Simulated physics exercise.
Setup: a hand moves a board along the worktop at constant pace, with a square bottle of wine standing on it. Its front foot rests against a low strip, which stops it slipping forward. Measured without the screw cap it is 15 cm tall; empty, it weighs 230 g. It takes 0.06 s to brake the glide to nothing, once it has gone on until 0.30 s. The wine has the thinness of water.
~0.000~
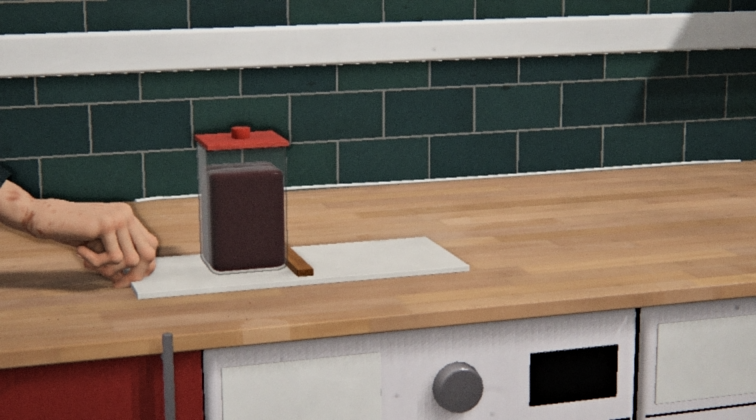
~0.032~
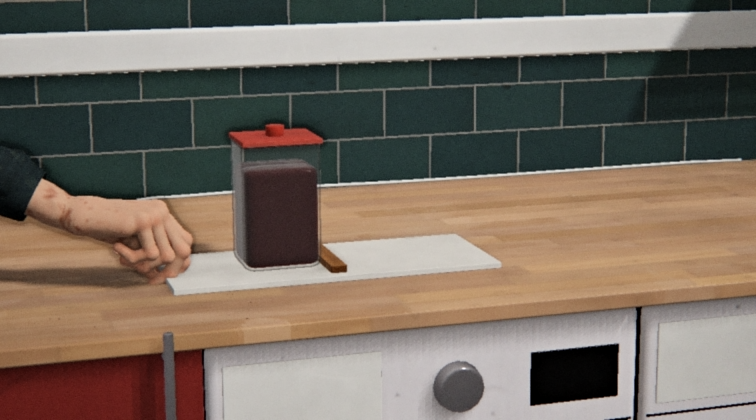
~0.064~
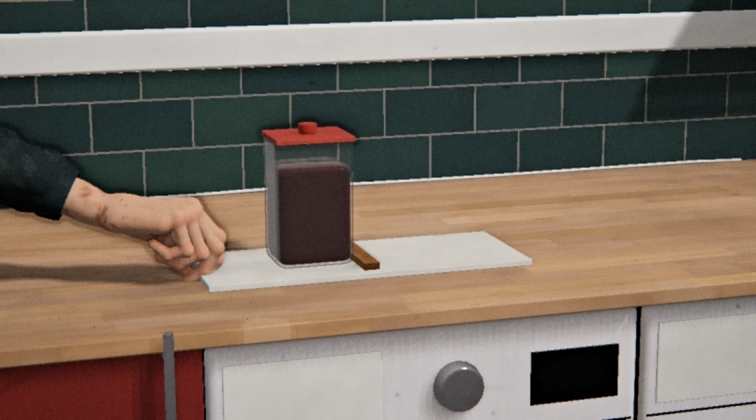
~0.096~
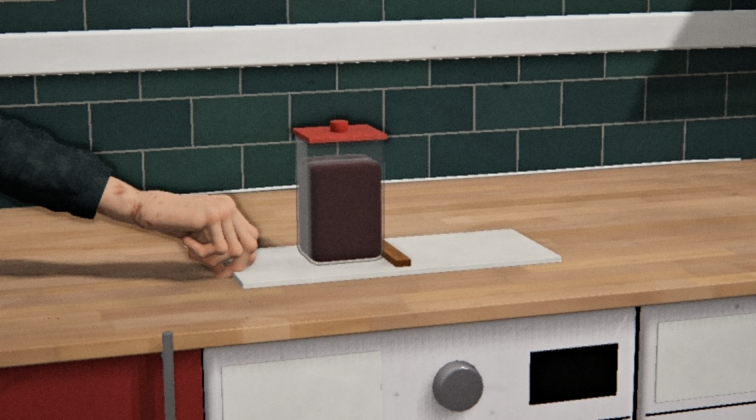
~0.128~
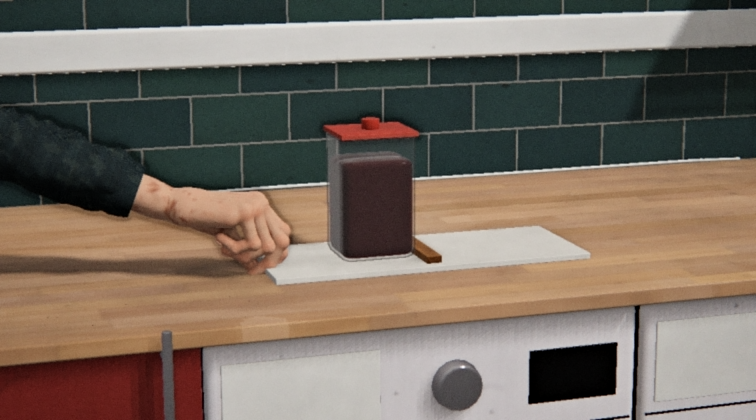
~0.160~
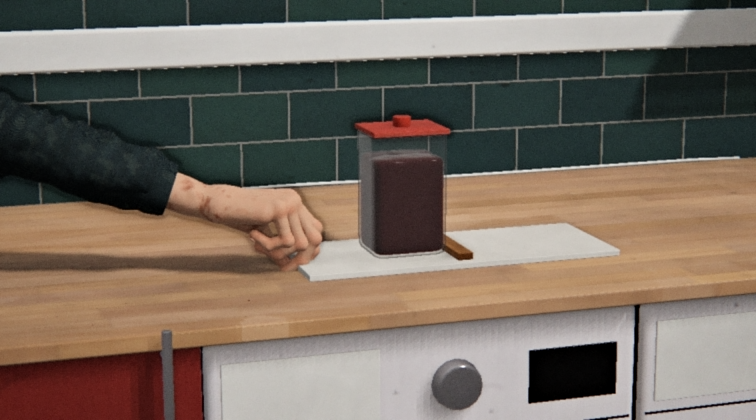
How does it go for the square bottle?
Pretty sure it will capsize.
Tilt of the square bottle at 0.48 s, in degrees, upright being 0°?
About 58°.
After 0.36 s the board moves at 0.00 m/s; the square bottle leans 12°.
After 0.48 s the square bottle leans 58°.
After 0.64 s the square bottle lies on its side.
After 0.86 s the square bottle lies on its side.
In the end the square bottle lies on its side.
